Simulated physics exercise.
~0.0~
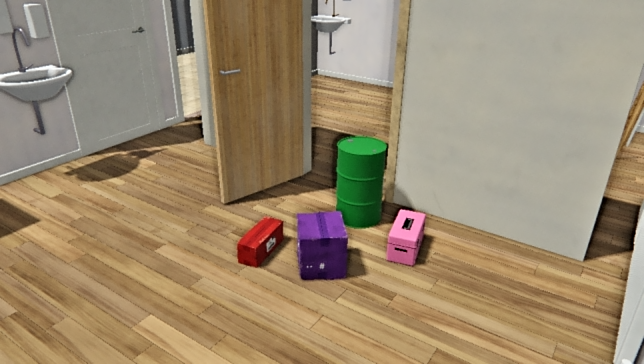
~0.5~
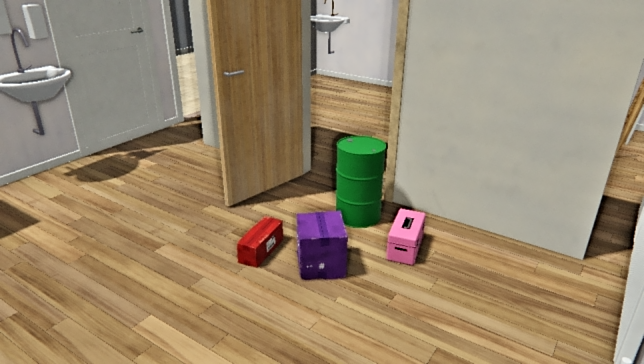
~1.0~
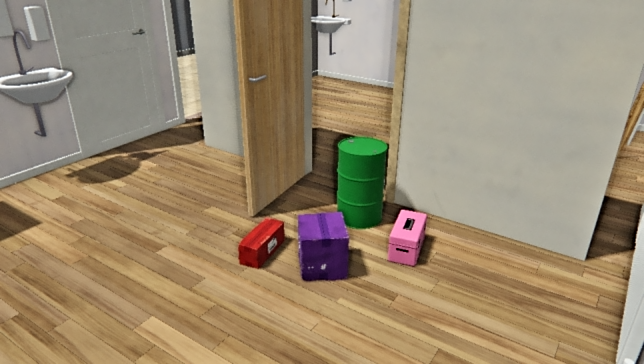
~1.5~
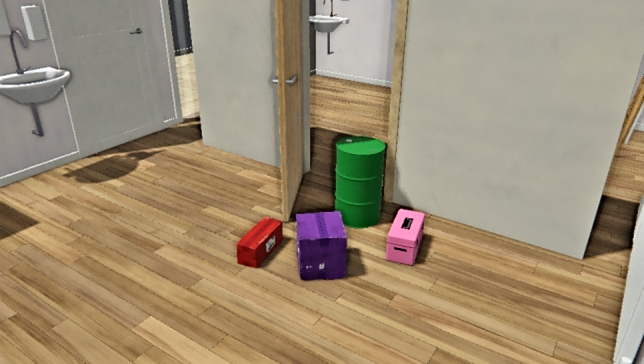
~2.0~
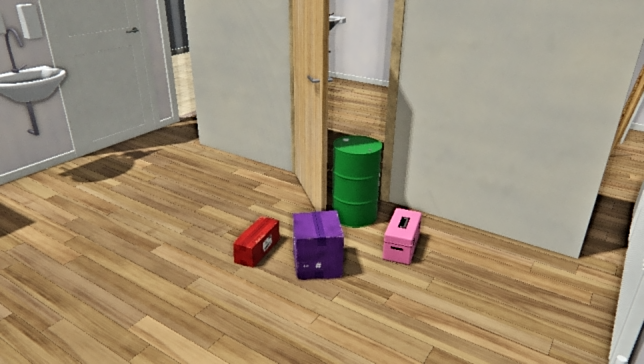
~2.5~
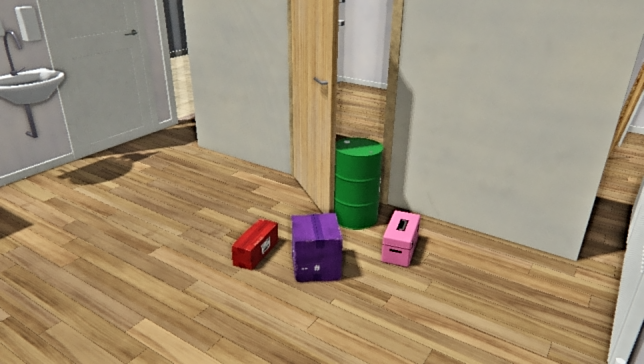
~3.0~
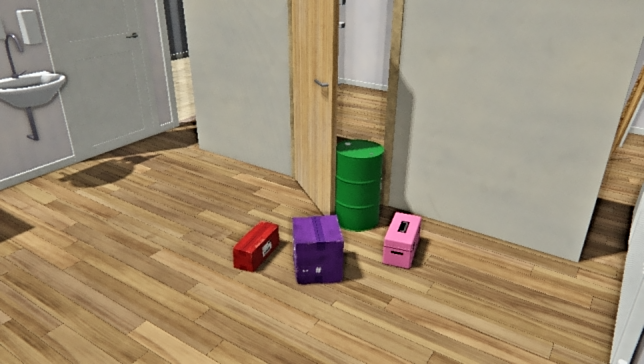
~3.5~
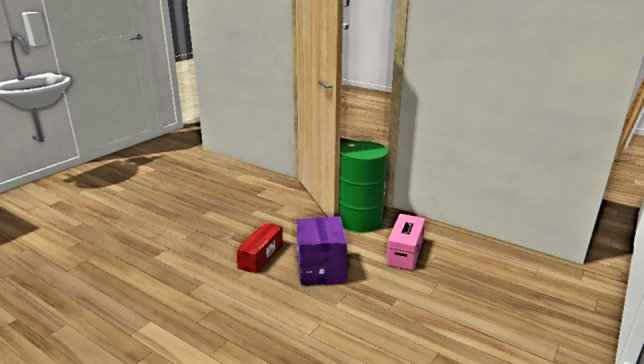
In the video, a wooden door swings to the right toward its frame, behind a red parcel, a purple box and a pink toolbox on a wood floor. It stops partly open against a green drum standing in the doorway, and all four objects stay in place.
